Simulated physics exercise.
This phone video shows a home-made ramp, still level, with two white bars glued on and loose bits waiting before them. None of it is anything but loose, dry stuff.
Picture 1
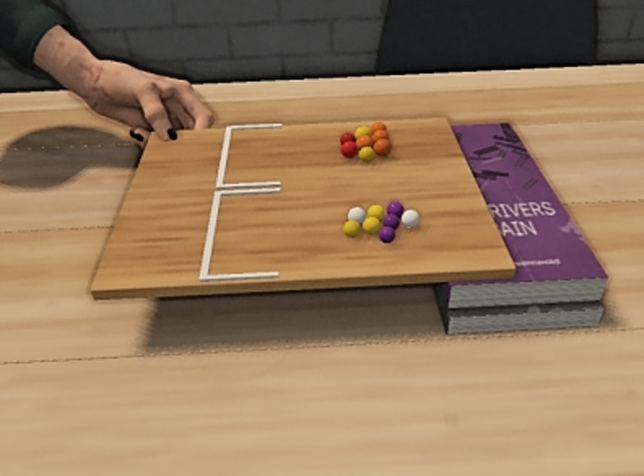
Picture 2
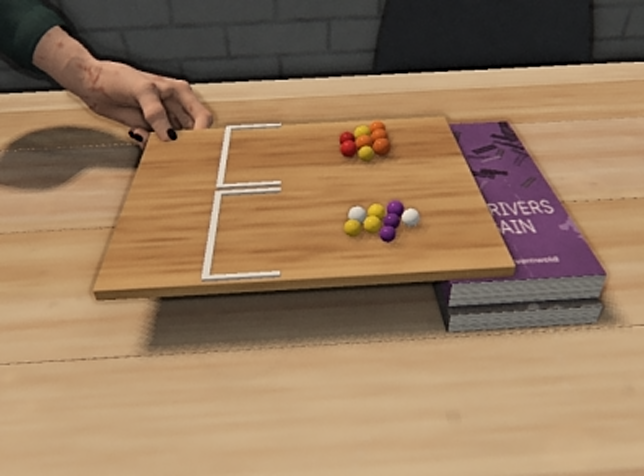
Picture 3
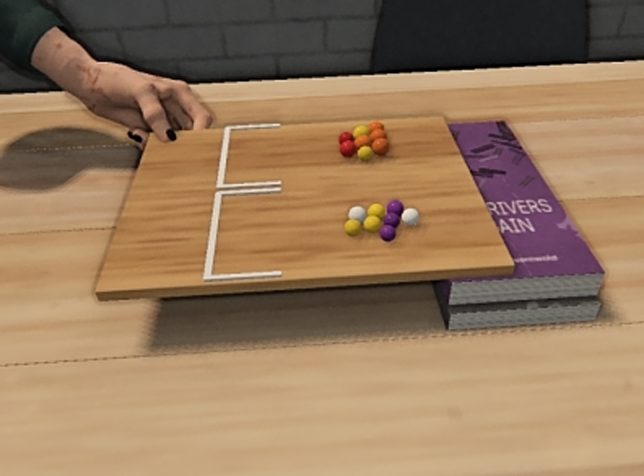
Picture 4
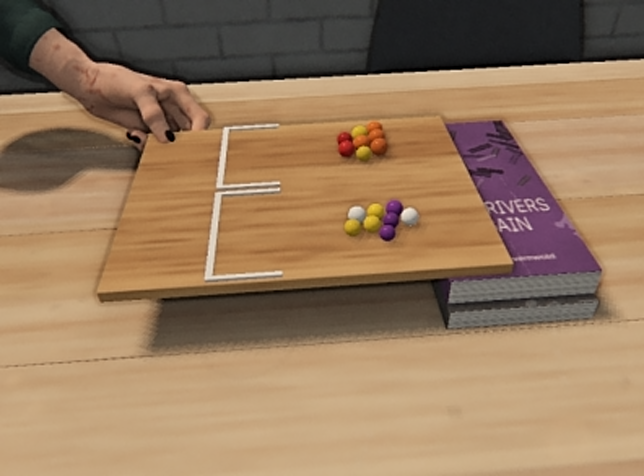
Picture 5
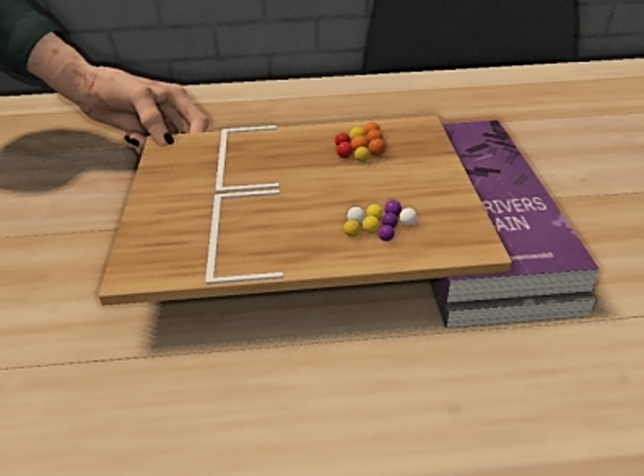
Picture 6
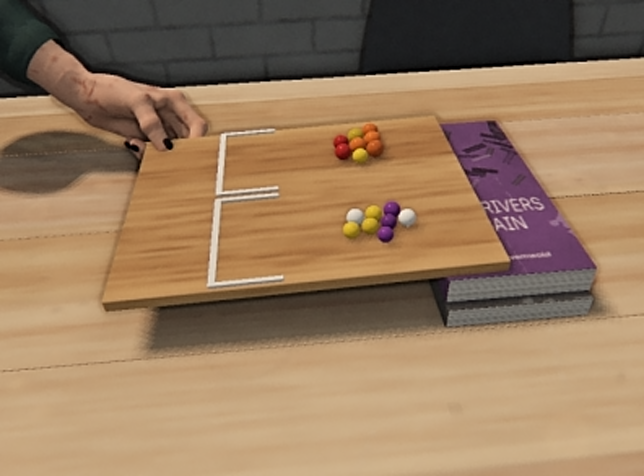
A hand held the left end of a wooden board resting on purple books, with two clusters of colourful balls on top, then lowered that end very slightly while the balls stayed put.
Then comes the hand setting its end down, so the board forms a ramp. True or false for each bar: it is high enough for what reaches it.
Nearer lot: False, it gets over. Farther lot: False, it gets over.
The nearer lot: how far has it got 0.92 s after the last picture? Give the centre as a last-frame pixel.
Close to pixel (166, 271).
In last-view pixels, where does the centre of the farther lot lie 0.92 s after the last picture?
Centre estimate, last view: Approx. (161, 194).
Then, 0.28 s after the last picture, board sloping at 7°; nearer lot on its way down; farther lot on its way down.
Then, 0.57 s after the last picture, board resting at 10°; nearer lot on its way down; farther lot on its way down.
Then, 0.92 s after the last picture, board resting at 10°; nearer lot most past its bar; farther lot all past its bar.
By the end, board resting at 10°; nearer lot most past its bar; farther lot all past its bar.
